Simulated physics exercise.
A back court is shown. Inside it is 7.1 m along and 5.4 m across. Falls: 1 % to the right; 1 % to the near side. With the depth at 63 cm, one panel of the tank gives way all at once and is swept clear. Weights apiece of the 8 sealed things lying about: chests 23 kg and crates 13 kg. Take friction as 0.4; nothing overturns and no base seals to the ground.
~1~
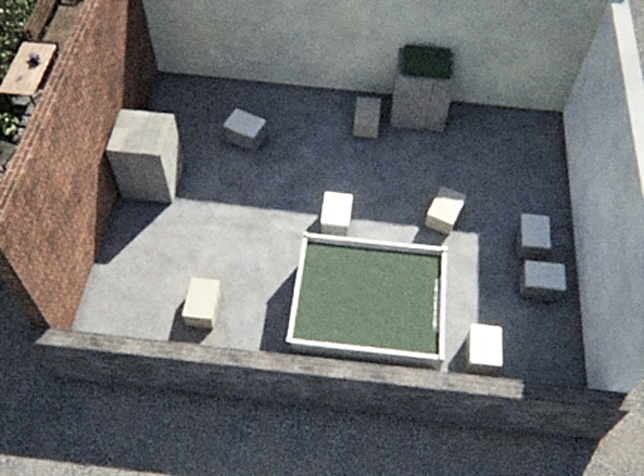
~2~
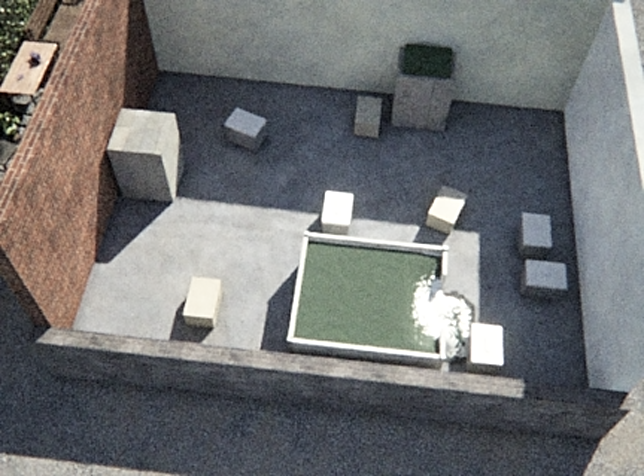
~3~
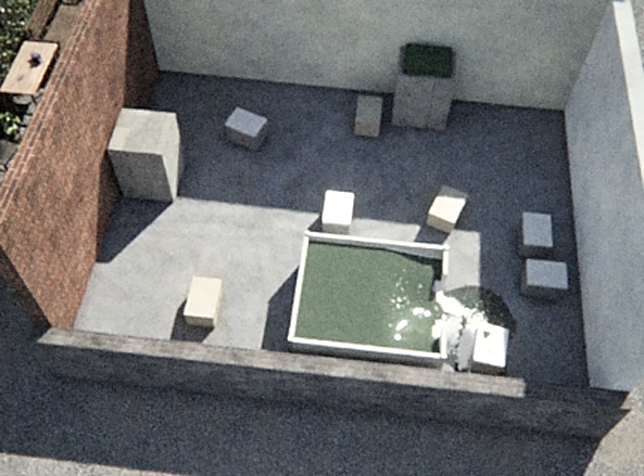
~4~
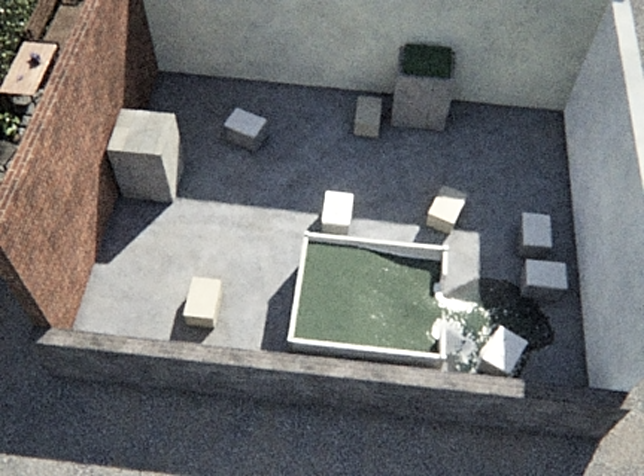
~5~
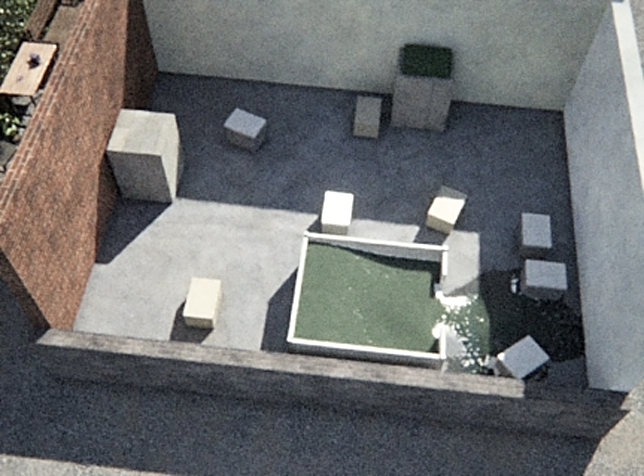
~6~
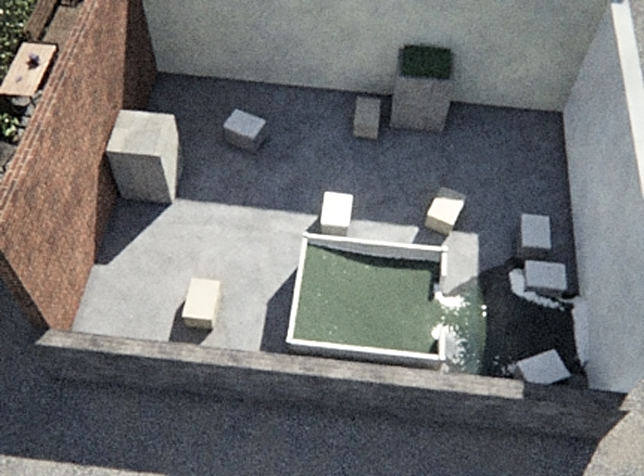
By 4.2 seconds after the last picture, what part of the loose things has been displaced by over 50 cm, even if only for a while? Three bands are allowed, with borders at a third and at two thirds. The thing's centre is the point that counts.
Looks like the middle band.
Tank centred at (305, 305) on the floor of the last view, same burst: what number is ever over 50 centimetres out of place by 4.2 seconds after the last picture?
The count would be 3.
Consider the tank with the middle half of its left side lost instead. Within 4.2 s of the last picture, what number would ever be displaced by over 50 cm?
That would give 1.
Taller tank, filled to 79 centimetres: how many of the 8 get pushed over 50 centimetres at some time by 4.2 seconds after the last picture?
The count would be 4.
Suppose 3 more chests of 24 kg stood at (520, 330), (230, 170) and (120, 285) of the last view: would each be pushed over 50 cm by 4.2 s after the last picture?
Result, in sequence: Above the mark / below the mark / below the mark.
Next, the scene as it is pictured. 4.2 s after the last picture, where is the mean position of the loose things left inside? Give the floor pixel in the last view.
Mean position: Approximately (379, 200).
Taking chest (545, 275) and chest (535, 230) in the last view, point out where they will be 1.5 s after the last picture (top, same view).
Roughly (556, 206), then roughly (524, 196).
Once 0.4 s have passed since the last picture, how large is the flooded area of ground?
The covered patch comes to about 7.5 m2.
Then, 0.4 s after the last picture 1 of 8 are over 50 cm from their spots; 1 afloat.
Then, 1.5 s after the last picture 3 of 8 are over 50 cm from their spots; 1 afloat.
Then, 2.8 s after the last picture 3 of 8 are over 50 cm from their spots; 1 afloat.
Then, 4.2 s after the last picture 2 of 8 are over 50 cm from their spots, and 3 have been at some point; 2 afloat.
